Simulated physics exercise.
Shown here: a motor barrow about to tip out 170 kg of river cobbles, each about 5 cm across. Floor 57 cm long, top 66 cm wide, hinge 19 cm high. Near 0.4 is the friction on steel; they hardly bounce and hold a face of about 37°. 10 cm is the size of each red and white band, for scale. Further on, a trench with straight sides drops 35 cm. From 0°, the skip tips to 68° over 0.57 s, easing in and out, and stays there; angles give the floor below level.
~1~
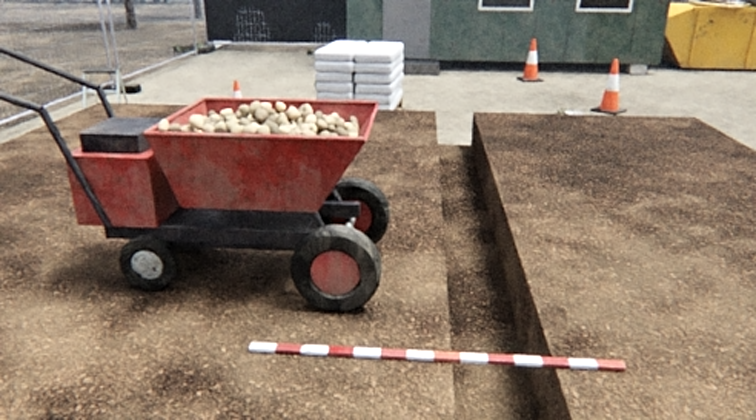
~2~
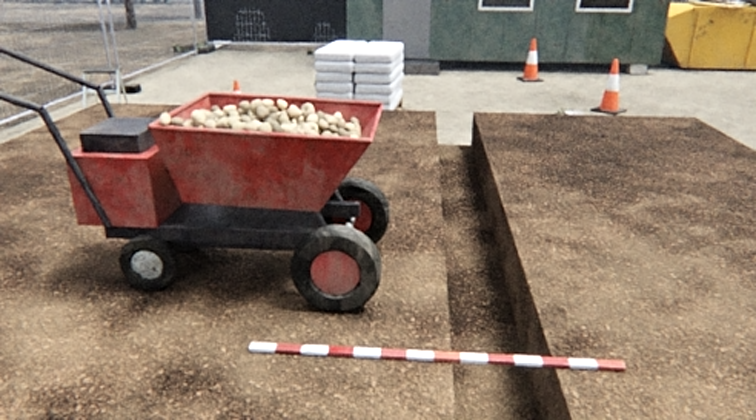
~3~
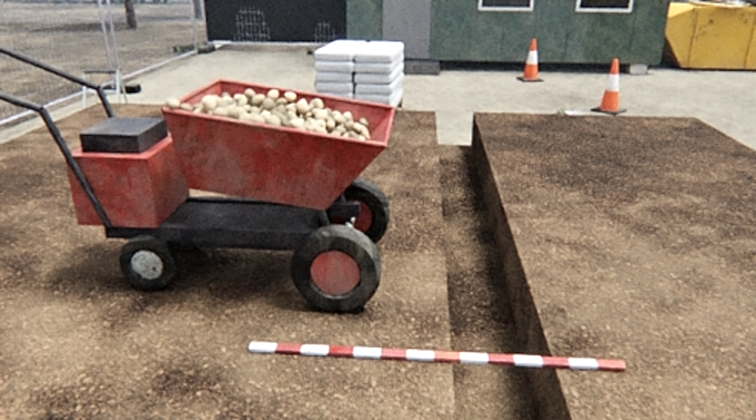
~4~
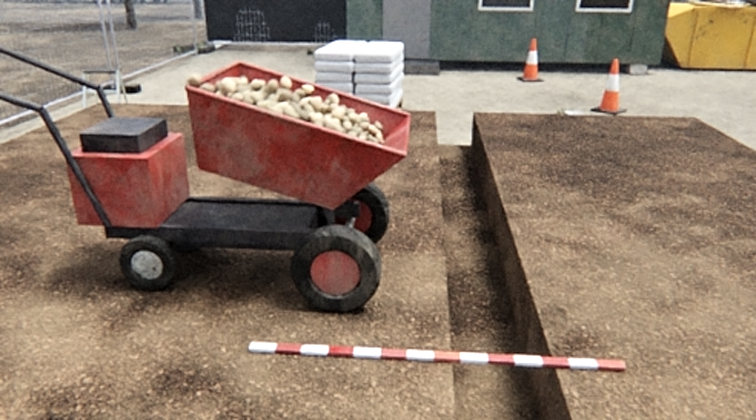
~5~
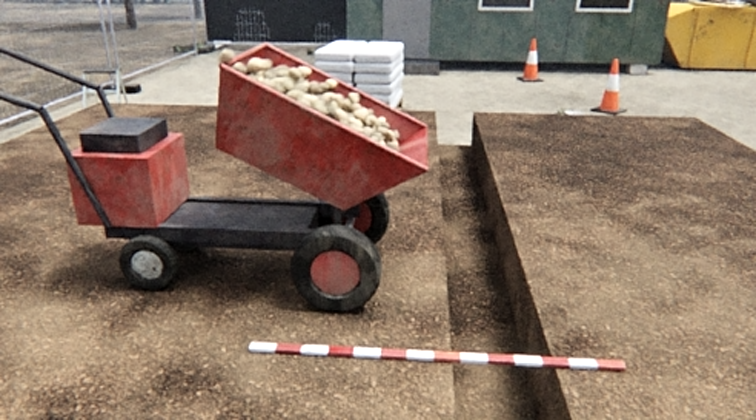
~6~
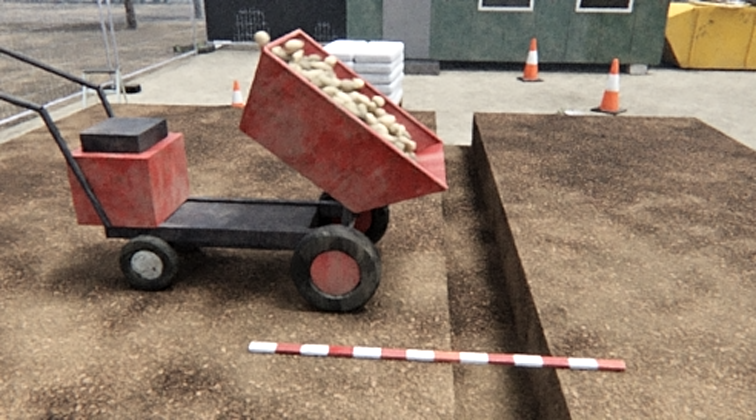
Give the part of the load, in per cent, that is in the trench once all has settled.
Close to 42 in a hundred.
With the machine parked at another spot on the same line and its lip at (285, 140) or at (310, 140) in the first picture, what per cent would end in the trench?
Some 75 and some 75 per cent, in that order.
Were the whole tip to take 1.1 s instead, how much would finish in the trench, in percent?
Near 60 per cent.
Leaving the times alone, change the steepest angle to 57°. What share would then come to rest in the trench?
In that case near 25 per cent.
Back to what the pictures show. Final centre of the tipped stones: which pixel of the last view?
At about pixel (552, 281) in the last view.
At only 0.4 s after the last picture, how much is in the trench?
20 per cent, give or take.
Then, 0.1 s after the last picture the floor is at 58°, 100 % in the skip; the foremost stones are at (451, 189).
Then, 0.4 s after the last picture the floor is at 68°, 76 % in the skip, 19 % in the trench, 5 % past the trench; the foremost stones are at (558, 279).
Then, 0.7 s after the last picture the floor is at 68°, 24 % in the skip, 23 % in the trench, 53 % past the trench; the foremost stones are past the picture's edge.
Then, 2.7 s after the last picture the floor is at 68°, 5 % in the skip, 42 % in the trench, 53 % past the trench; the foremost stones are past the picture's edge.
